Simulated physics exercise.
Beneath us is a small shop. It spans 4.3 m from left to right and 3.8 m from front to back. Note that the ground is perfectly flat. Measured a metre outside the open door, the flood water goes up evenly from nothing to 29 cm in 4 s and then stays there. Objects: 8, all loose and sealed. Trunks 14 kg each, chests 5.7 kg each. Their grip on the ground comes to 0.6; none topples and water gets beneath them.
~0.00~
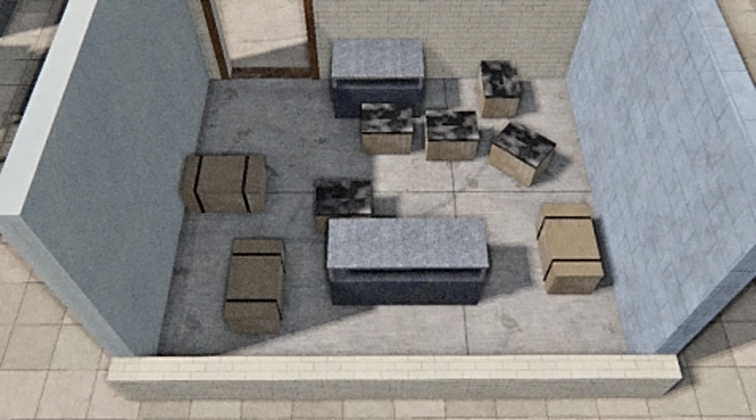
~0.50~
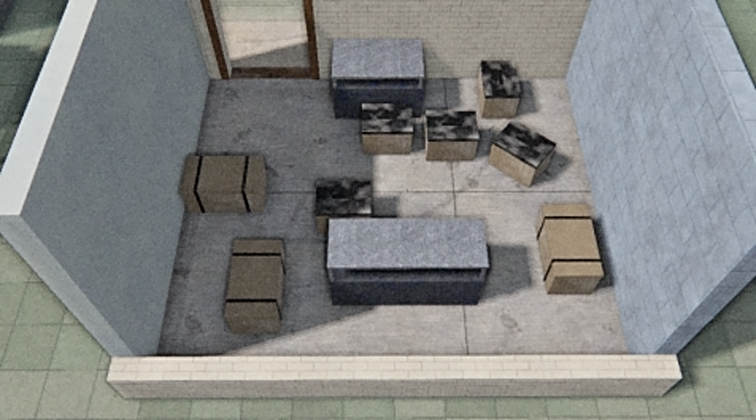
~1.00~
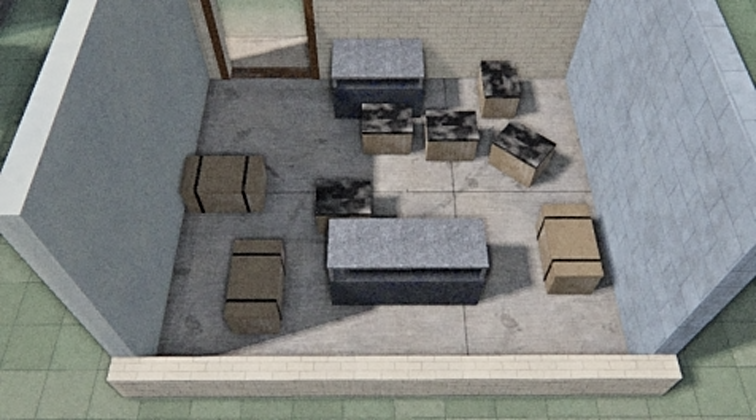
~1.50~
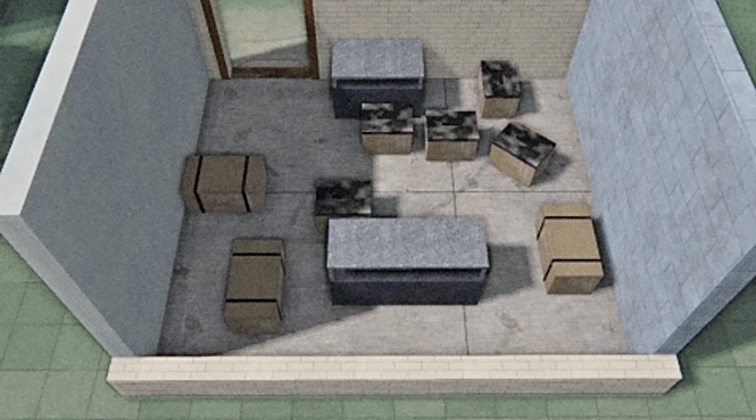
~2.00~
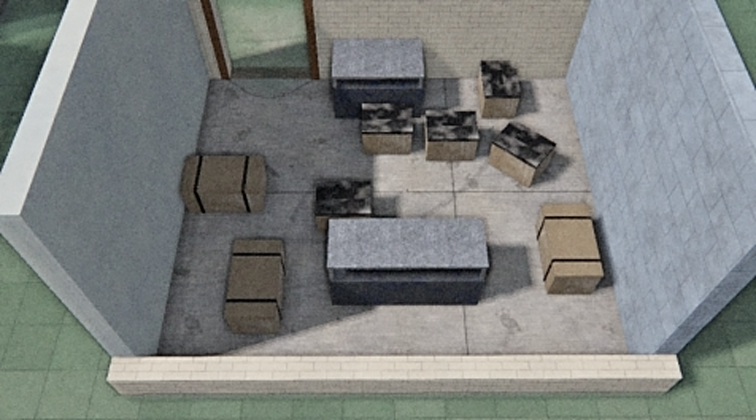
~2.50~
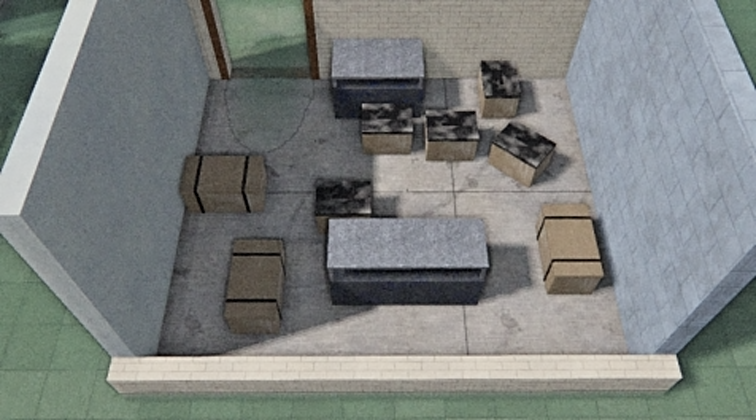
In a small shop seen from above, the ground outside turned from tan to green, then a thin sheet of water crept in through the back doorway while the boxes and chests stayed put.
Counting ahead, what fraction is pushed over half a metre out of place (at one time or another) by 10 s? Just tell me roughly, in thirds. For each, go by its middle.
The share moved is one to two out of three.
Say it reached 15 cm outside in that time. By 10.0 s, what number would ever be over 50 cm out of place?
So the tally would be 3.
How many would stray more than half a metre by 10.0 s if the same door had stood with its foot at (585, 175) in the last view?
The count would be 6.
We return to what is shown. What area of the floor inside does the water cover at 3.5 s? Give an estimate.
Somewhere about 3.5 m2, give or take.
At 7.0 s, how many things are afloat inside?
Count: 3.
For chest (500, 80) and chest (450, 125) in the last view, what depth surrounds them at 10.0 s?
6 and 4 cm.
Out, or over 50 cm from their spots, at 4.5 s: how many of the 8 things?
The count is 1.
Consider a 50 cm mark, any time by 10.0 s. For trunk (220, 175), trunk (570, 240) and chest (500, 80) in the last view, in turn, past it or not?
One by one: Above; above; below.
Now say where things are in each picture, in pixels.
A trunk at (254, 277), on the bottom; a chest at (387, 118) rests on the ground; 0.0 m2 under water; 0 of 8 have shifted, in the first frame.
A trunk at (254, 277) rests on the ground; a chest at (387, 118) rests on the ground; water covers 0.0 m2; 0 of 8 have shifted, in the second frame.
A trunk at (254, 277) rests on the ground; a chest at (387, 118), on the bottom; water covers 0.0 m2; 0 of 8 have shifted, in the third frame.
A trunk at (254, 277) rests on the ground; a chest at (387, 118) rests on the ground; 0.0 m2 under water; 0 of 8 have shifted, in the fourth frame.
A trunk at (254, 277), on the bottom; a chest at (387, 118) rests on the ground; 0.2 m2 under water; 0 of 8 have shifted, in the fifth frame.
A trunk at (254, 277) rests on the ground; a chest at (387, 118), on the bottom; 0.9 m2 under water; 0 of 8 have shifted, in the sixth frame.
After 3.5 s 0 of 8 are over 50 cm from their spots; 0 afloat.
After 4.5 s 1 of 8 are over 50 cm from their spots; 0 afloat.
After 7.0 s 3 of 8 are over 50 cm from their spots; 3 afloat.
After 10.0 s 5 of 8 are over 50 cm from their spots, and 5 have been at some point; 6 afloat.
